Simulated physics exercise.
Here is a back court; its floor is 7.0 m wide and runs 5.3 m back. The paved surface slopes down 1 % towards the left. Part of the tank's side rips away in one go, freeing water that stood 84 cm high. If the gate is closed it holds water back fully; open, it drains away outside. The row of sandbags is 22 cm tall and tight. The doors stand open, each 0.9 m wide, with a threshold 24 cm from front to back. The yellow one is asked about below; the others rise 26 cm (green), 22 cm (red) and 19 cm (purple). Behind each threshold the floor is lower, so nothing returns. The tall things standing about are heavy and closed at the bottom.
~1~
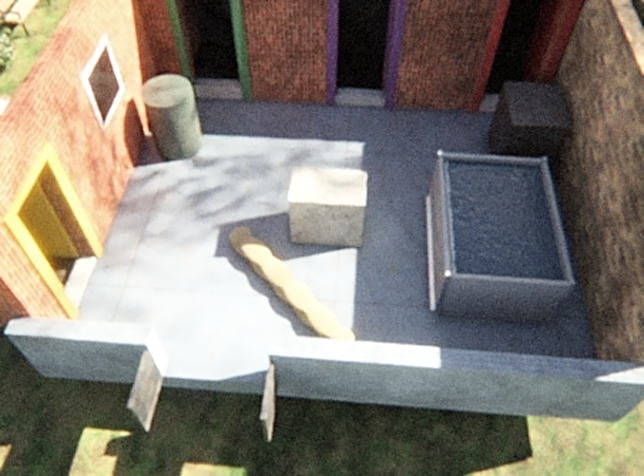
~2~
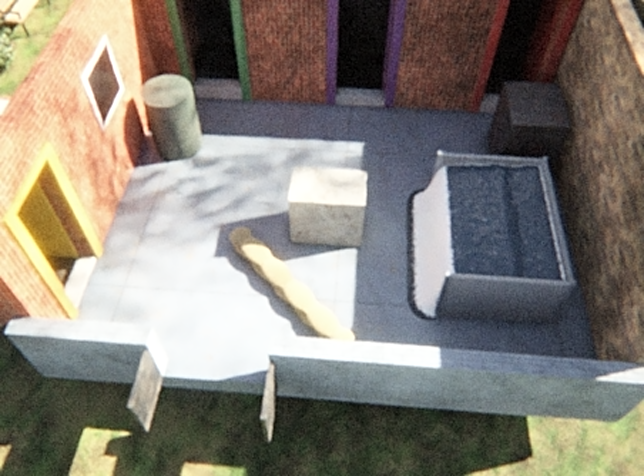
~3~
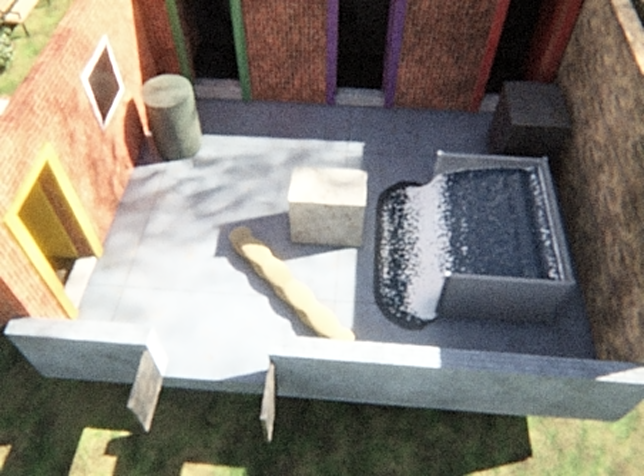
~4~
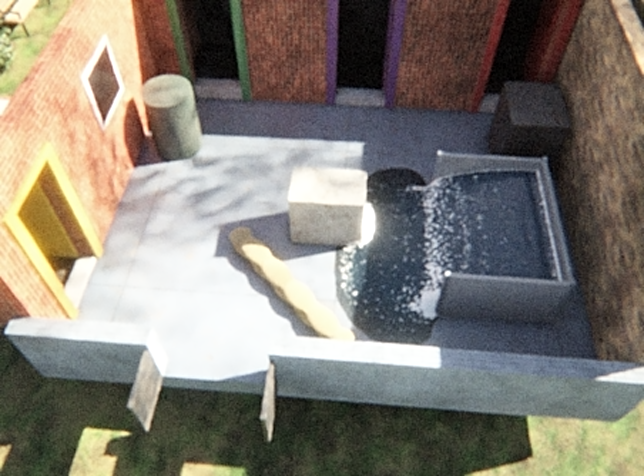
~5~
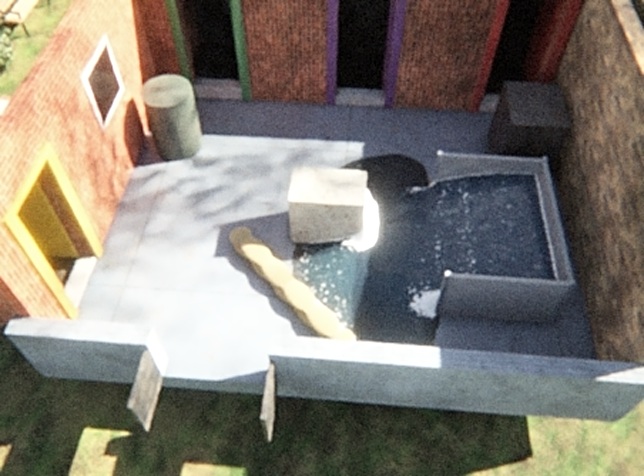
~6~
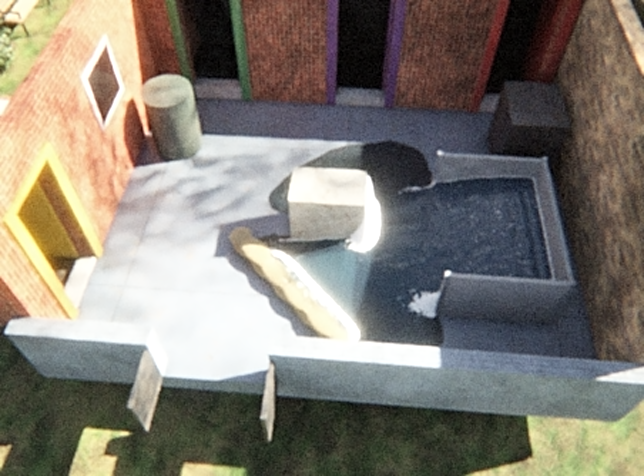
The clip opens on a walled court with colored doorways, a pale block, a lumpy tan barrier and a full tank at the right. The tank's left side gives way and water pours out, spreading left across the paving. It flows around the block and along the barrier, while the tank's level drops.
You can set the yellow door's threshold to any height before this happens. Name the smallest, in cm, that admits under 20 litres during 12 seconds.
It would have to be roughly 11.5 cm high.
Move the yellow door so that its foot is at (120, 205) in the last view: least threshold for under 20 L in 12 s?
About 8.5 cm.
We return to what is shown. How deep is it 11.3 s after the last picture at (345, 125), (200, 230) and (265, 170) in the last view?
About 6, 7 and 7 cm.
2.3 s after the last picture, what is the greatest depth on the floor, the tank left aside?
About 41 cm.
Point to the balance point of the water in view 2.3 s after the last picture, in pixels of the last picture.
Around (305, 210).
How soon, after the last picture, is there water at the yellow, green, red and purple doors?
Arrival: Yellow 1.2 s, green 1.0 s, red 2.6 s, purple 0.9 s.
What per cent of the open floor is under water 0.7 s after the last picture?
Near 50 per cent is wet.
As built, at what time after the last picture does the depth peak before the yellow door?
Near 4.0 s.
Then, 0.7 s after the last picture water covers 50 % of the floor, deepest (48 cm) near (314, 297); it has not reached the yellow door.
Then, 2.3 s after the last picture water covers 75 % of the floor, deepest (41 cm) near (147, 137); 11 cm at the yellow door, 19 litres in over its 6 cm threshold.
Then, 11.3 s after the last picture water covers 95 % of the floor, deepest (10 cm) near (159, 159); 9 cm at the yellow door, 125 litres in over its 6 cm threshold.
At the yellow door as built, the water peaked near 15 cm, 4.1 s after the last picture.
Run again over the same 12 s with other heights there, 45 litres in over 9.5 cm, 9 litres over 13 cm. The limit of 20 litres is kept from about 11.5 cm up.
